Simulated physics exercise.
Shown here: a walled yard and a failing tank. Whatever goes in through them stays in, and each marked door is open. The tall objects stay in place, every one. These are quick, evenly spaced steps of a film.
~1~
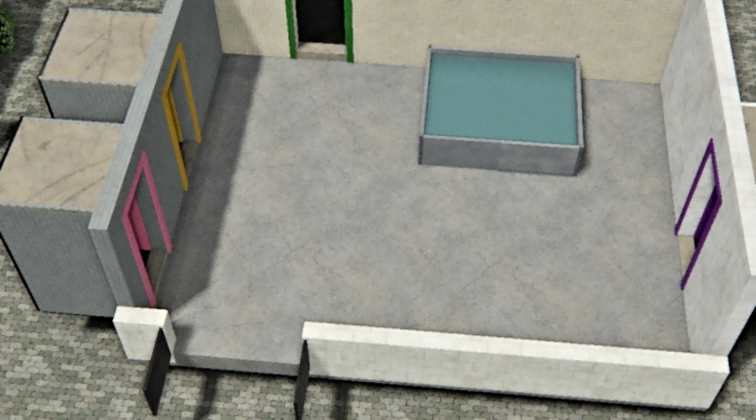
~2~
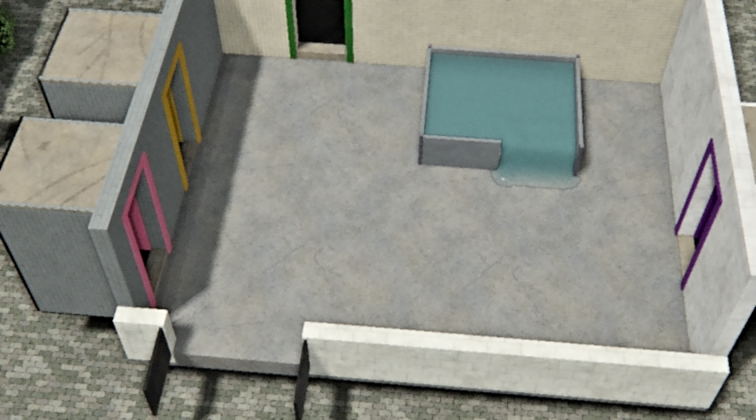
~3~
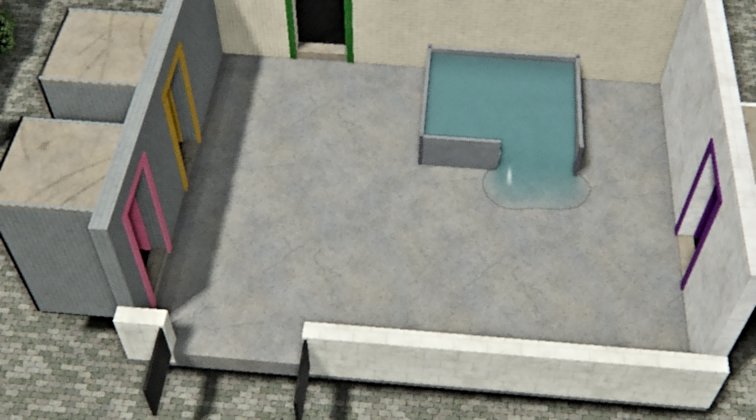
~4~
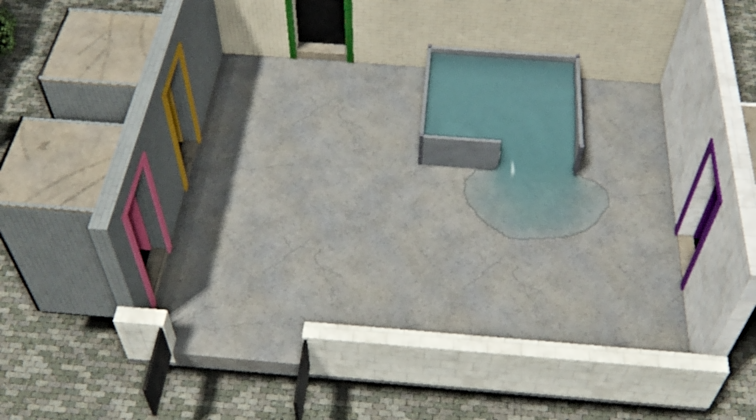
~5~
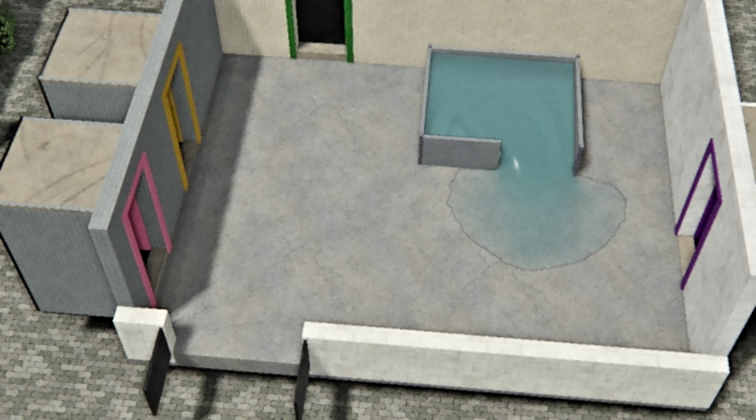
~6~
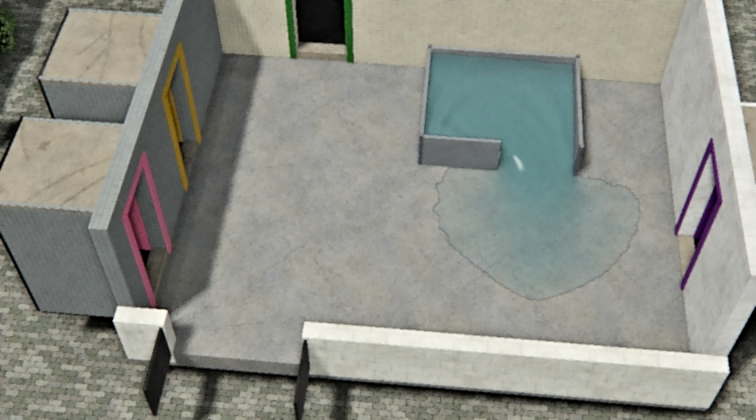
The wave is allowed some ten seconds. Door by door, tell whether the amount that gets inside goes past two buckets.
Door by door: The purple door goes past two buckets, the pink door stays at two buckets or less, the green door stays at two buckets or less, the yellow door stays at two buckets or less.
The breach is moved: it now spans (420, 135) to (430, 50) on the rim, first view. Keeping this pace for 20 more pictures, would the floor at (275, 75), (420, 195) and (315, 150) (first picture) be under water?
The first spot is soaked, the second spared and the third soaked.
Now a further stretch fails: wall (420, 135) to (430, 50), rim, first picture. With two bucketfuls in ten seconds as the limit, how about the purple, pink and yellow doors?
Result per door - purple door: Within bounds; pink door: Within bounds; yellow door: Beyond the limit.
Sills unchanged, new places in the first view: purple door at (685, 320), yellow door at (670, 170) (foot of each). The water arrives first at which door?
The purple one.
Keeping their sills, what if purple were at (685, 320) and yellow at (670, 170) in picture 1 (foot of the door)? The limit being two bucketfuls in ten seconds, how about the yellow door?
Well, the yellow door doesn't reach it.
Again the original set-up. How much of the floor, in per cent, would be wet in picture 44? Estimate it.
Estimate: Near 60 %.
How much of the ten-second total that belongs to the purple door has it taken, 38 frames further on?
Around 60 percent.
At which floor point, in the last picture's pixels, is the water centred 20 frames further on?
About (518, 216).
A moment on, water covers 25 % of the floor; the purple door wet at the sill, nothing in, the pink door not reached, the green door not reached, the yellow door not reached.
Next, water covers 30 % of the floor; the purple door over two buckets in, the pink door not reached, the green door not reached, the yellow door not reached.
Then, water covers 40 % of the floor; the purple door over two buckets in, the pink door not reached, the green door not reached, the yellow door not reached.
Later, water covers 60 % of the floor; the purple door far over two buckets in, the pink door wet at the sill, nothing in, the green door not reached, the yellow door wet at the sill, nothing in.
In the end, water covers 85 % of the floor; the purple door far over two buckets in, the pink door wet at the sill, nothing in, the green door wet at the sill, nothing in, the yellow door wet at the sill, nothing in.
